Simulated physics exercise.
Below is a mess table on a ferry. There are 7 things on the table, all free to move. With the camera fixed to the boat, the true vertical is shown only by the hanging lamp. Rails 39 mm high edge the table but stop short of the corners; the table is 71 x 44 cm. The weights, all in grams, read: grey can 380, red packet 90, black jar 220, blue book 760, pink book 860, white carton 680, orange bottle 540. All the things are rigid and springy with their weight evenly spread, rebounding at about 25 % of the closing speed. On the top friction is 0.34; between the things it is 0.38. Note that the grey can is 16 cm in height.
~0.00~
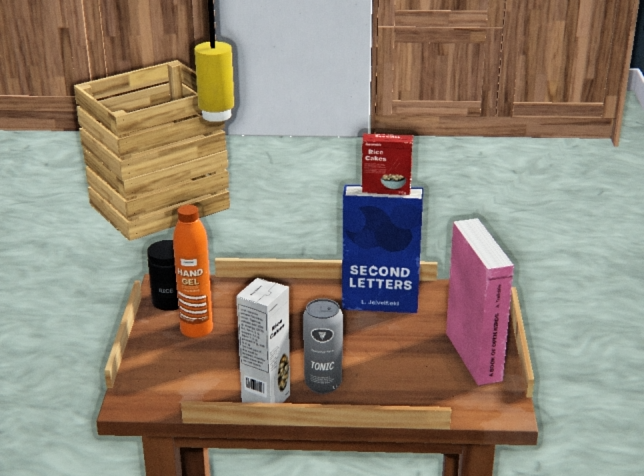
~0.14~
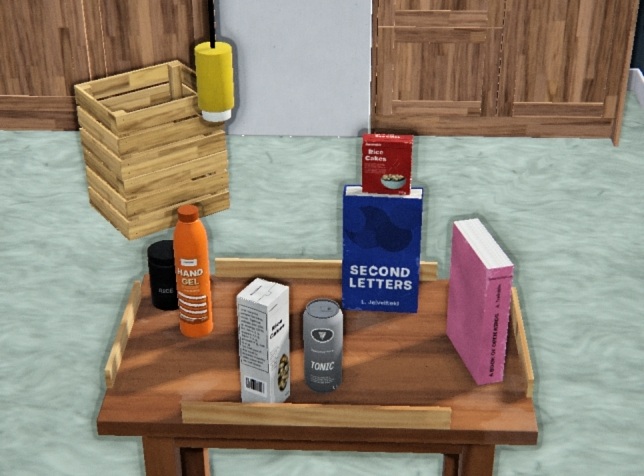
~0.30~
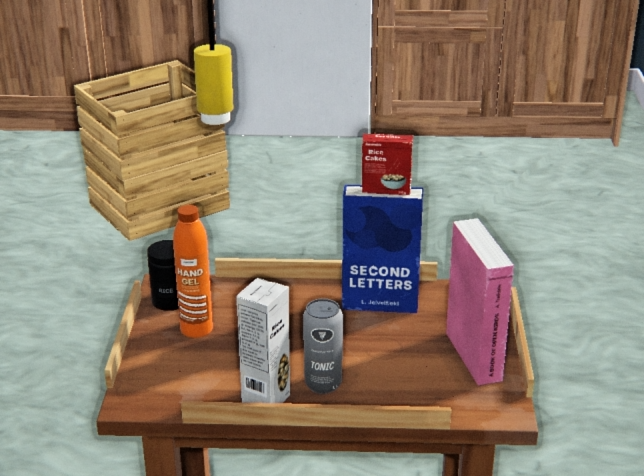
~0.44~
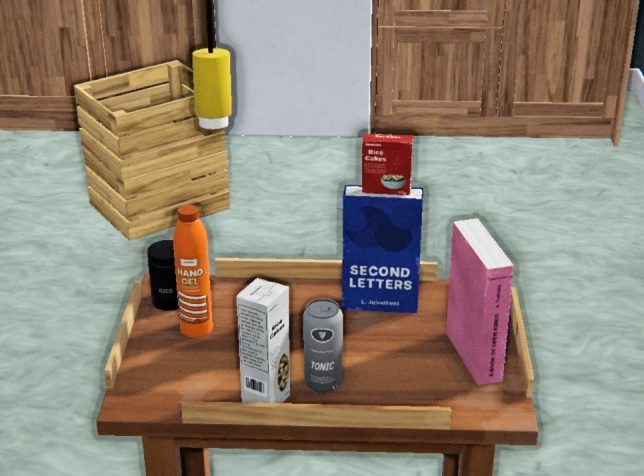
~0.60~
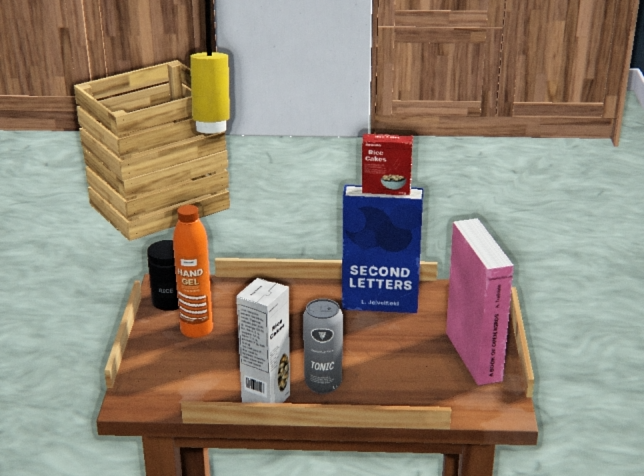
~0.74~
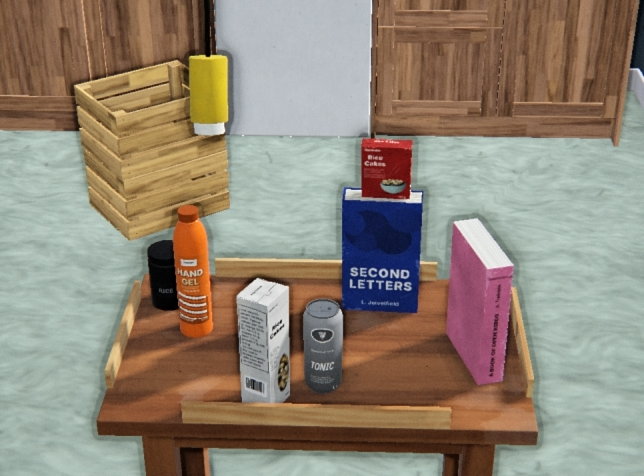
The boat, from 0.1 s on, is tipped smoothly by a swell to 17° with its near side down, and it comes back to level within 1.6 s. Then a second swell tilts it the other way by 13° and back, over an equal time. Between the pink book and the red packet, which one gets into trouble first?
Of the two named, the latter.
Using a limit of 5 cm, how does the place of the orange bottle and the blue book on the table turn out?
Here the orange bottle moves off, and the blue book moves off.
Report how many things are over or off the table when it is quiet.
The answer: 4.
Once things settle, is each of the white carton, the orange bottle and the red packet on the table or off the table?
Well, the white carton does not come off, the orange bottle does not come off, and the red packet does come off.
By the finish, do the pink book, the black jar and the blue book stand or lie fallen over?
Well, the pink book holds steady, the black jar holds steady, and the blue book tumbles down.
After 1.14 s, heel 13°, near side down; red packet now off the table; blue book on its side; grey can tipped 61° from how it sat.
After 1.44 s, heel 4°, near side down; grey can now off the table; blue book on its side; orange bottle on its side.
After 1.84 s, heel 1°, far side down; blue book on its side; orange bottle on its side.
By the end (3.8 s), off the table, grey can and red packet; tipped over on the table, blue book and orange bottle; the other 3 in place, give or take 5 cm. Seen from the same camera at the end, pink book near (478, 301). Pink book was never lost; red packet went at 0.98 s.
